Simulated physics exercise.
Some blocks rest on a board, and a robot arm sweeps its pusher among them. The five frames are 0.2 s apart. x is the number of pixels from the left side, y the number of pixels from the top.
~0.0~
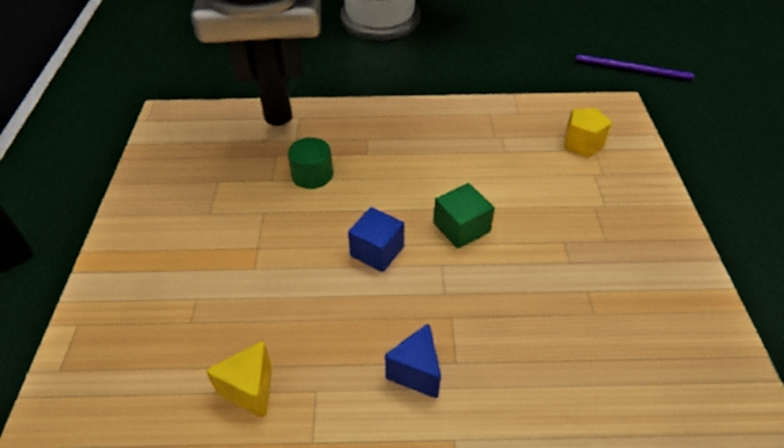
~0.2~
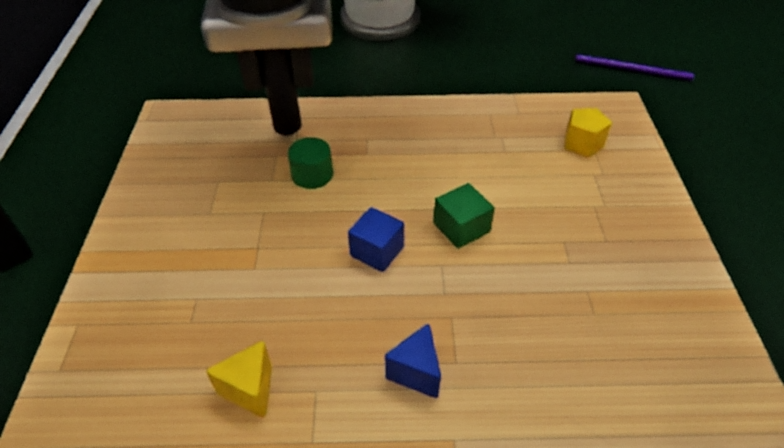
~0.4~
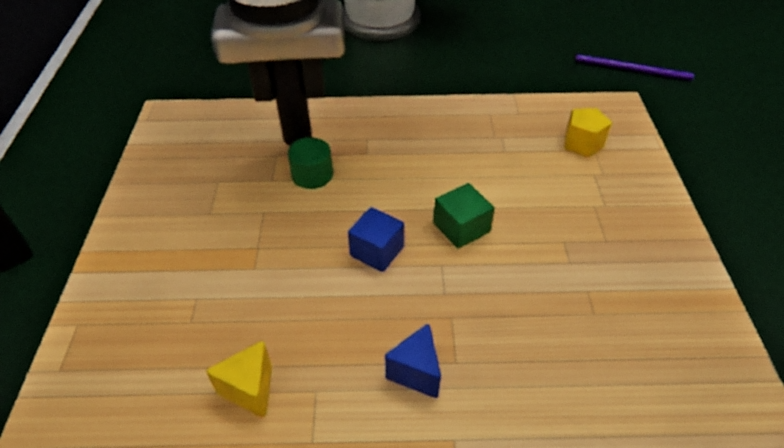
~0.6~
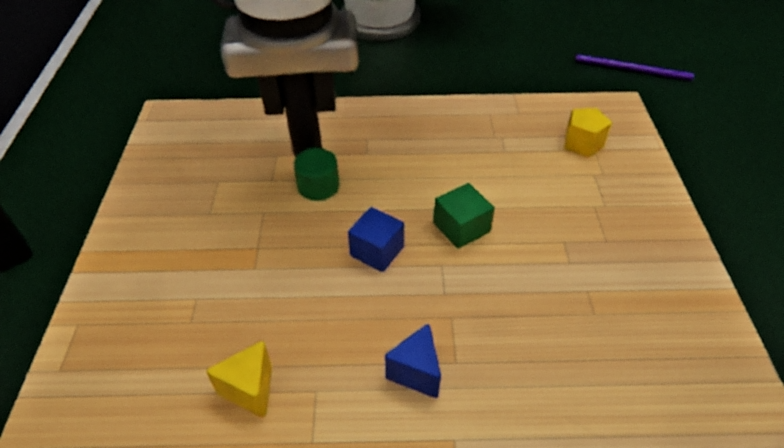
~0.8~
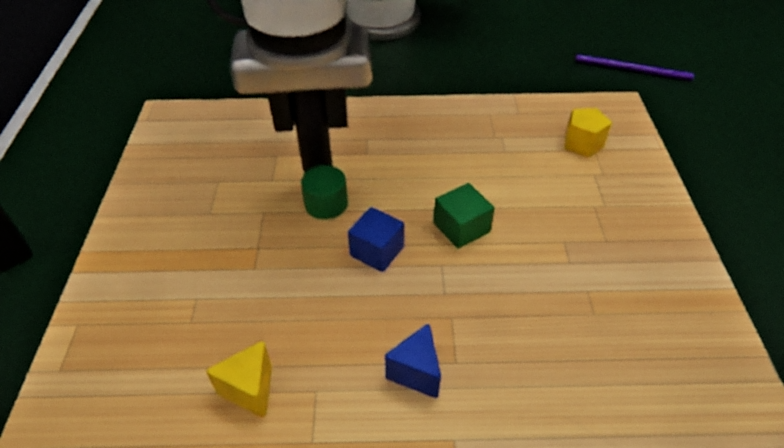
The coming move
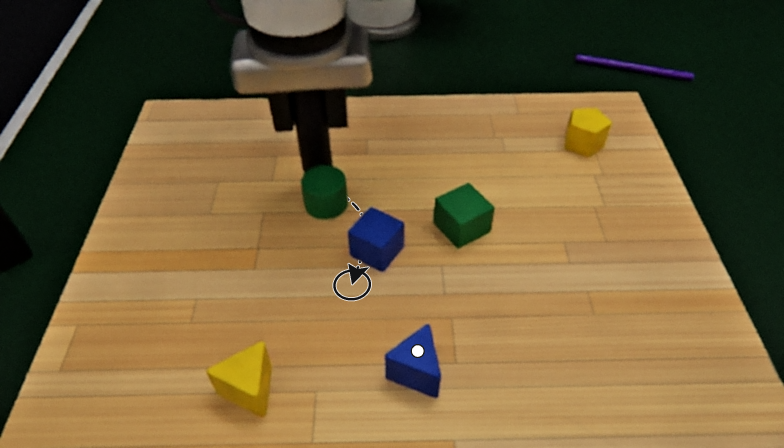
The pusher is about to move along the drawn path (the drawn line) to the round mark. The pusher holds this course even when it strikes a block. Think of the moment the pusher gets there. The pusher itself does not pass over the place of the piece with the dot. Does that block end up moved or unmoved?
The piece with the dot is left alone.
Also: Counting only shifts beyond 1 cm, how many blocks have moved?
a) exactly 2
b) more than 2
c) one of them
It's a.
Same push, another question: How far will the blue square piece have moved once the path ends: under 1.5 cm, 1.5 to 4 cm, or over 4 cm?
Range: Over 4 cm.
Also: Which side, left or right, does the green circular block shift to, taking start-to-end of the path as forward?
Taking start-to-end as forward, the block's sideways shift goes to the right.
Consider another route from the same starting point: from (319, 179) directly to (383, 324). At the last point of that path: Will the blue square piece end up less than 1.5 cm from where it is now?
It seems not.
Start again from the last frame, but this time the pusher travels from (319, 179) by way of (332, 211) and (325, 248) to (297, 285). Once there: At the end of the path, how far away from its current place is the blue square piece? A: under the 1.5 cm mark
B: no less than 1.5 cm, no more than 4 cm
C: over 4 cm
A - under the 1.5 cm mark.
Drawn move, from (319, 179) over (353, 204) and (366, 241) to (352, 285); the dot is on the blue triangle.
The first path, step by step. One third of the way, pusher (353, 192); green circular block (336, 206).
Two thirds of the way, pusher (365, 230); green circular block (326, 231); blue square piece (385, 248), turned 20° anticlockwise.
At the end, pusher (351, 273); green circular block (310, 246); blue square piece (390, 273), turned 85° anticlockwise; blue triangle still.
